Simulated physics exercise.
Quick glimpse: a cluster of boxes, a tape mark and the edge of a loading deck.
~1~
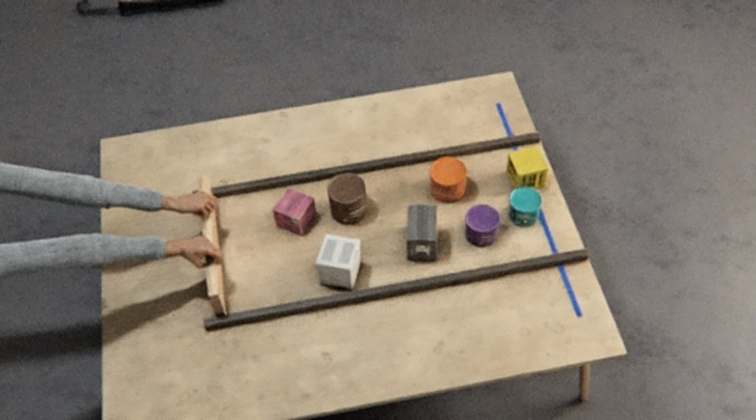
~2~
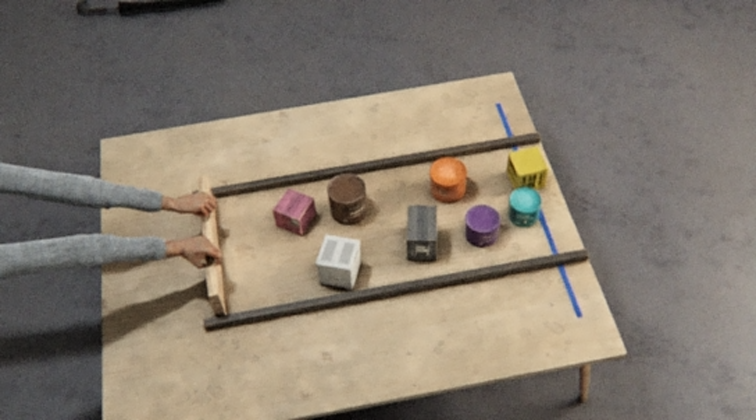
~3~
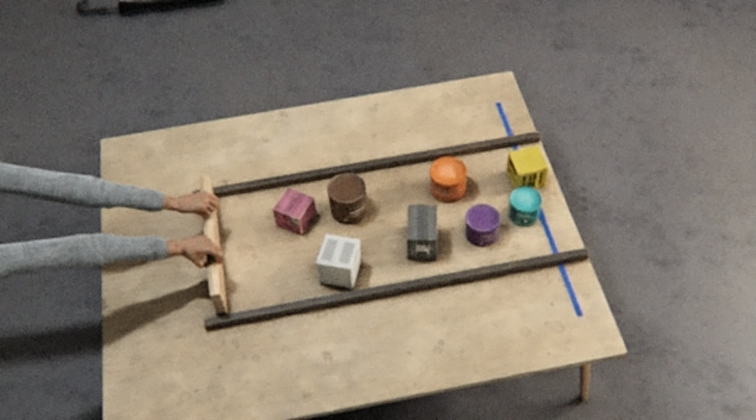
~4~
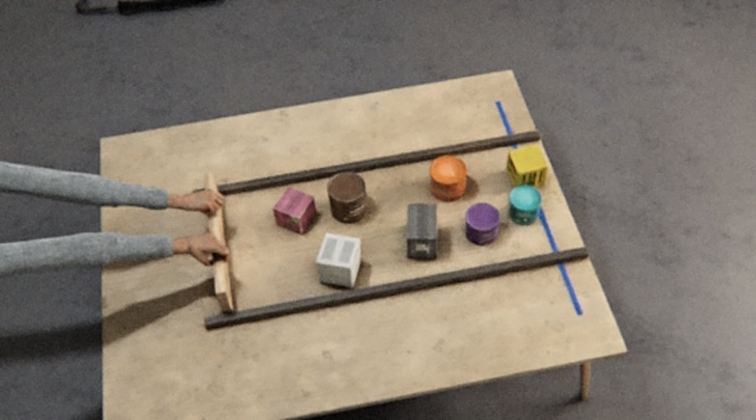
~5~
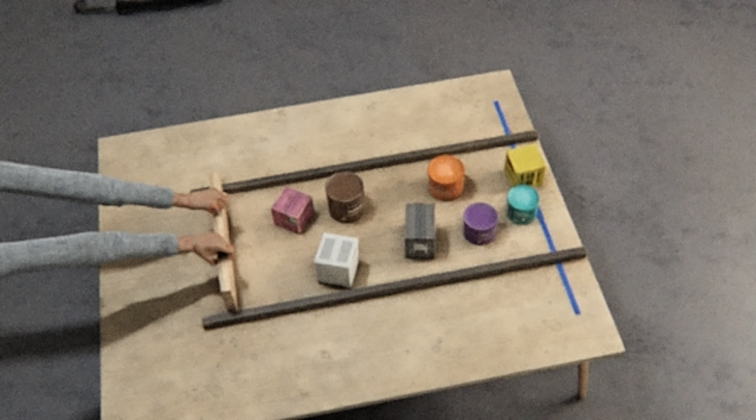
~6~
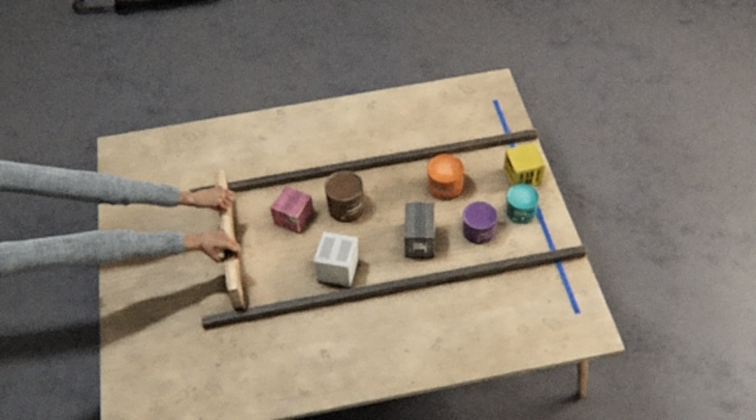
Two grey-sleeved arms reach in from the left over a pale wooden table on a grey floor, seen from above at a slight angle. Between two dark rails sit pink, white, grey and yellow boxes and brown, orange, purple and turquoise pails, the yellow and turquoise ones beside blue tape at right. The hands slide a wooden plank slightly rightward, while the objects and view stay almost still.
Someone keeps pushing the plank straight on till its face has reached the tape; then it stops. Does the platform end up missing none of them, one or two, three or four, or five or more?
I expect at least five to drop off the edge.
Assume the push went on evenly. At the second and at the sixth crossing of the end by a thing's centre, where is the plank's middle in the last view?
Its middle is around (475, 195) and later (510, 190).
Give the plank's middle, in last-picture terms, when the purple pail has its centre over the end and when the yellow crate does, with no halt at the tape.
The middle is at (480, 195) when it's the purple pail, and at (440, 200) when it's the yellow crate.
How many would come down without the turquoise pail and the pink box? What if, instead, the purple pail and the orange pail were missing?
Falls come to 4 the first time and 4 the other time.
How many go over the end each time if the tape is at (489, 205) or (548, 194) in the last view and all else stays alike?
Try 1: 3; try 2: 8.
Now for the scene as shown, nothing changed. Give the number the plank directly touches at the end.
That would be 2 of them.
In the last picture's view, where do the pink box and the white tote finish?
For the pink box it's (535, 153), and for the white tote it's (562, 213).
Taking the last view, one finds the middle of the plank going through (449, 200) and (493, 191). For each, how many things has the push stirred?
Tally: First 8; then 8.
Early on, none off yet; yellow crate at rest near (524, 167); turquoise pail at rest near (522, 204); purple pail at rest near (480, 223).
A while later, none off yet; yellow crate travelled a little near (541, 165); turquoise pail travelled a little near (537, 197); purple pail travelled about its own width near (519, 217).
Finally, the number that fall off is five or more; lost, brown pail, grey parcel, orange pail, purple pail, turquoise pail and yellow crate.
